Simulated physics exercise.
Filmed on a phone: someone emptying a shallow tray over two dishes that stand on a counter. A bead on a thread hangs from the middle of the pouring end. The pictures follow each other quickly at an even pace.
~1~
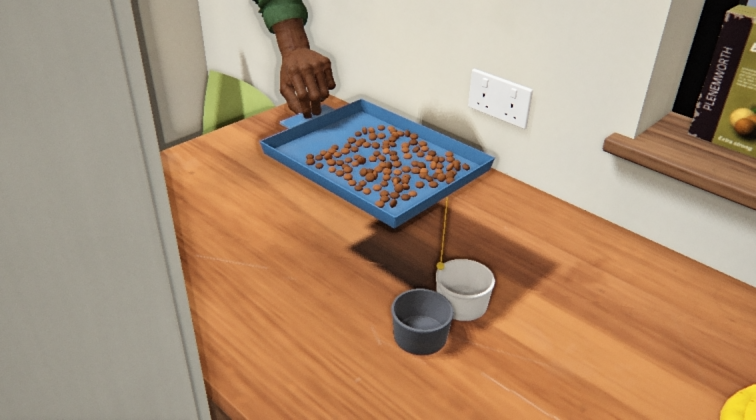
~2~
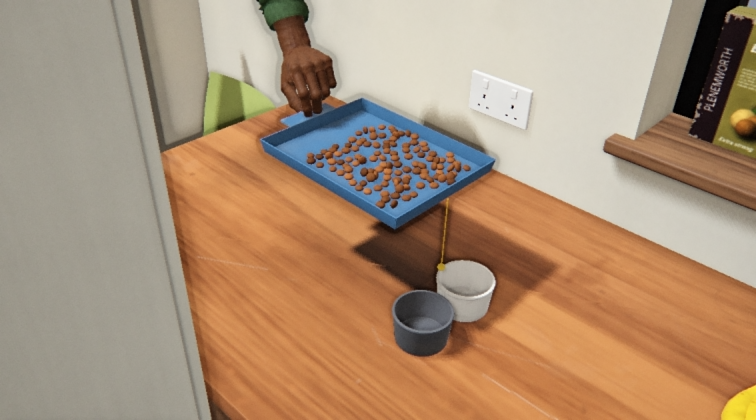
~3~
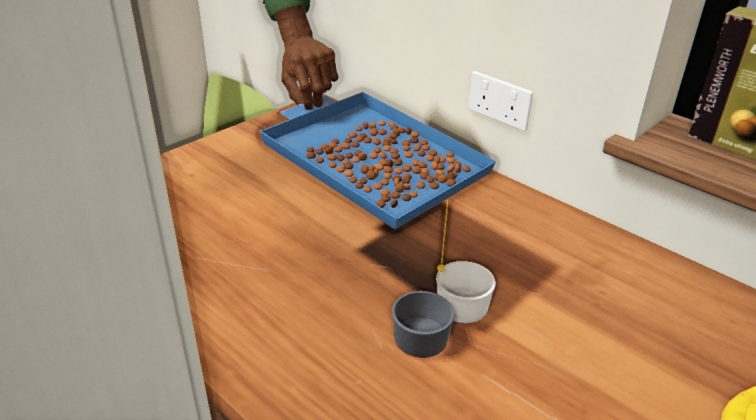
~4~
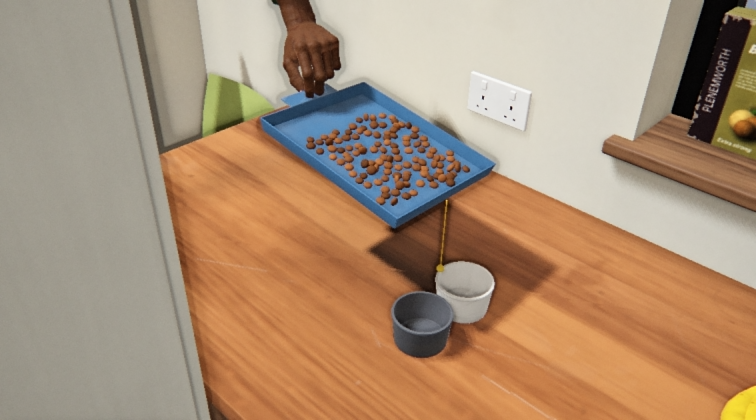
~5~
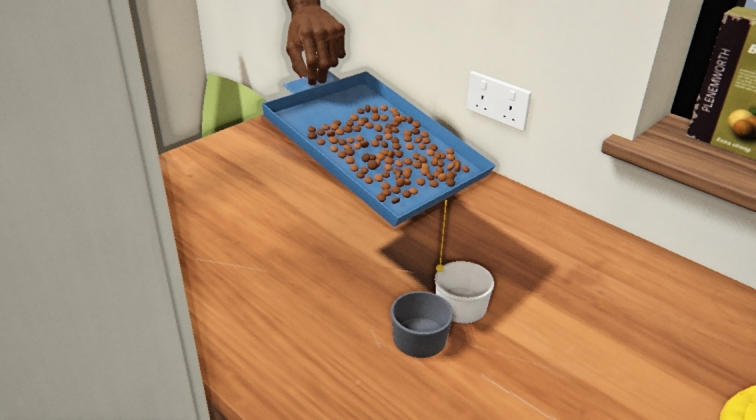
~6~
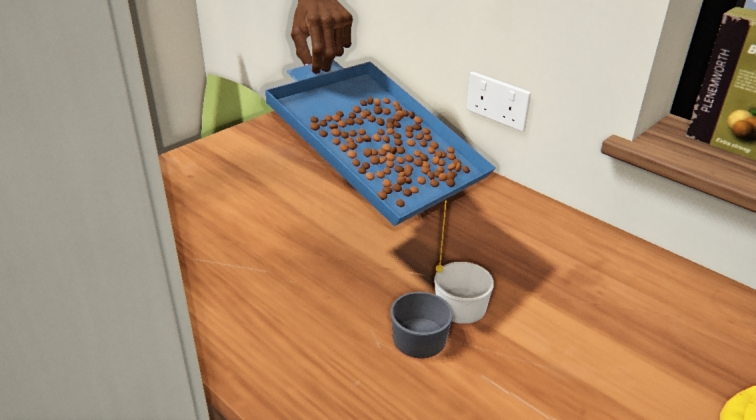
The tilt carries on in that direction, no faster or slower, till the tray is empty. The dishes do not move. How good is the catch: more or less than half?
Together they catch less than half.
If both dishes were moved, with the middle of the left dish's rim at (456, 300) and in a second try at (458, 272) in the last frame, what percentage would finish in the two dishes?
First some 70, then 50 per cent.
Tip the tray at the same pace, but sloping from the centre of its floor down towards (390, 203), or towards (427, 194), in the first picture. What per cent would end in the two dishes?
About 40 and 50 per cent.
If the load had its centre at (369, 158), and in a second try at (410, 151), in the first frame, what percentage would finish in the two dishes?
The first gives 30 %, the second 30 %.
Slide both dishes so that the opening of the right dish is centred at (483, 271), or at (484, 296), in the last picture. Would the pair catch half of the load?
At the first place the larger part, at the second less than half.
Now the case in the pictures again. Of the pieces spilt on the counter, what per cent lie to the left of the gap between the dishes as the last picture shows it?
Near 0 %.
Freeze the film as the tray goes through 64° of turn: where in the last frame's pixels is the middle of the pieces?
Roughly at (458, 172).
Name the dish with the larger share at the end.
The winner is the right dish.
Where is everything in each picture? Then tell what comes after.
Corners of the pouring end near (395, 215) and (491, 158), level; middle of the load near (397, 164), bits of dog kibble; left dish near (444, 335); right dish near (486, 301); bead on its thread near (441, 266), in the first picture.
Corners of the pouring end near (396, 216) and (492, 159), level; middle of the load near (398, 164), in the second picture.
Corners of the pouring end near (397, 216) and (492, 161), tipped barely, lowest at the right corner; middle of the load near (398, 162), in the third picture.
Corners of the pouring end near (397, 216) and (492, 163), tipped a little, lowest at the right corner; middle of the load near (398, 158), in the fourth picture.
Corners of the pouring end near (398, 215) and (492, 165), tipped a little, lowest at the right corner; middle of the load near (399, 154), in the fifth picture.
Corners of the pouring end near (400, 215) and (492, 167), tipped clearly, lowest at the right corner; middle of the load near (401, 150); left dish near (443, 338); right dish near (485, 304), in the sixth picture.
Shortly afterwards, tray tipped steeply; all but a few on the tray; only a few in the air.
Next, tray tipped past a quarter turn; near a third on the tray; a little in the right dish; near a third outside both; near a quarter in the air.
Some moments later, tray tipped past a quarter turn; only a few in the left dish; near a quarter in the right dish; near two thirds outside both.
In the end, tray tipped past a quarter turn; only a few in the left dish; near a quarter in the right dish; near two thirds outside both.
